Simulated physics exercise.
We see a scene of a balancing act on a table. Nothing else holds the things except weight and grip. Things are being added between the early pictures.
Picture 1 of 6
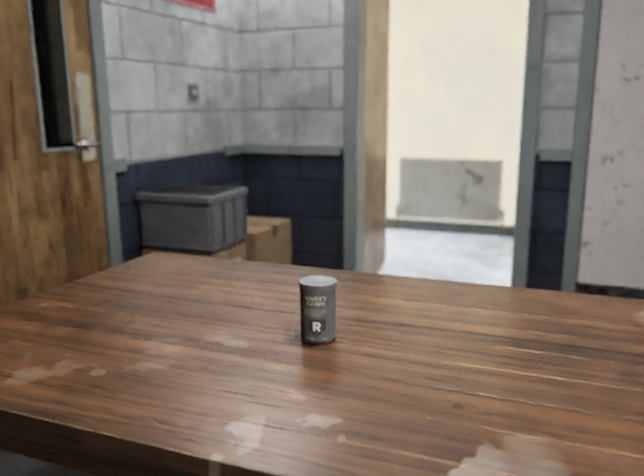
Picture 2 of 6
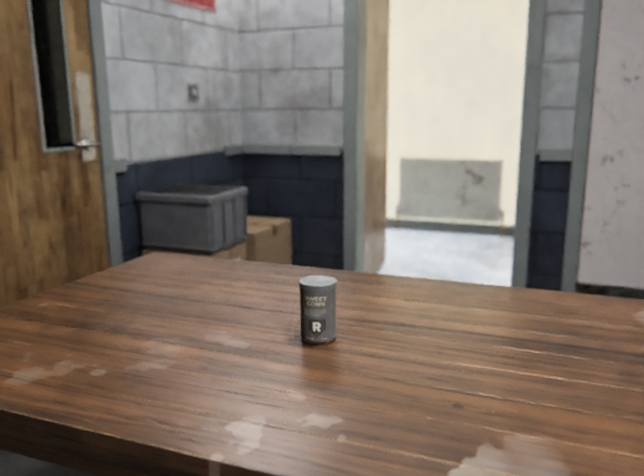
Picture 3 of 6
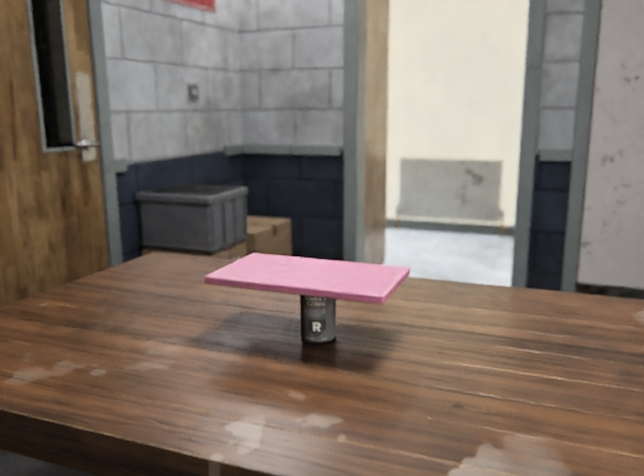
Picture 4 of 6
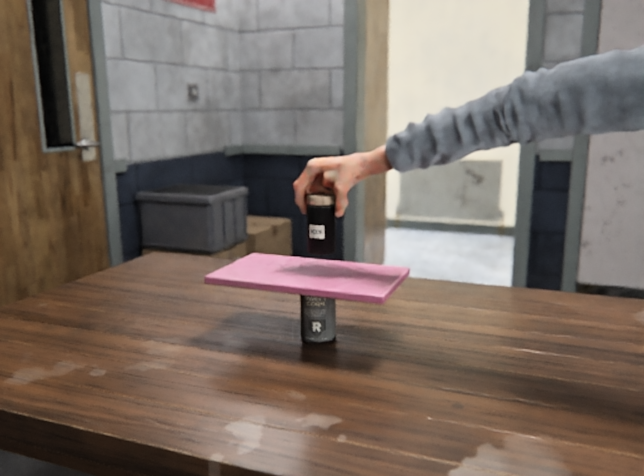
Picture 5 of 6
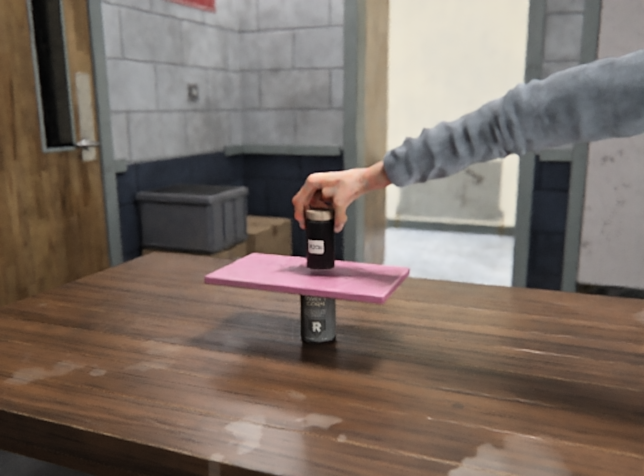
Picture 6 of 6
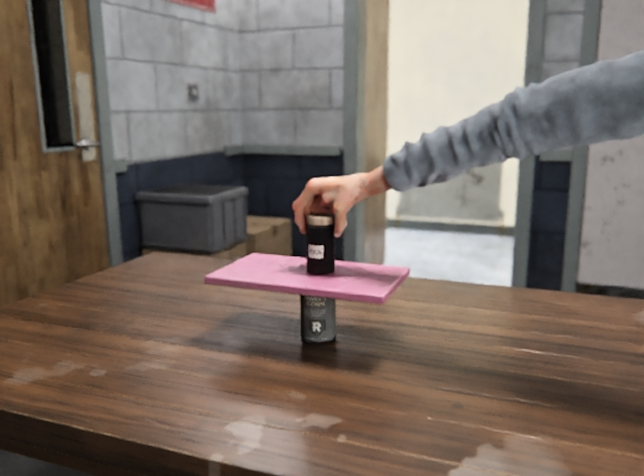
A hand lowers a black shaker onto a pink board lying across a grey tin.
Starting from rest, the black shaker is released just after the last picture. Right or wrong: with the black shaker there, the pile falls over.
Wrong, the pile stays up.
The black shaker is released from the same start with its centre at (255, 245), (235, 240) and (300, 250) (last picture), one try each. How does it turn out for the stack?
The stack tumbles down the first time, tumbles down the second time, and remains standing the third time.
Then, 0.80 s on from there, no change.
Then, 1.70 s on from there, black shaker resting near (321, 244).
In the end, all 3 unmoved. At the end, from the last picture's camera, black shaker near (320, 244). The stack holds.
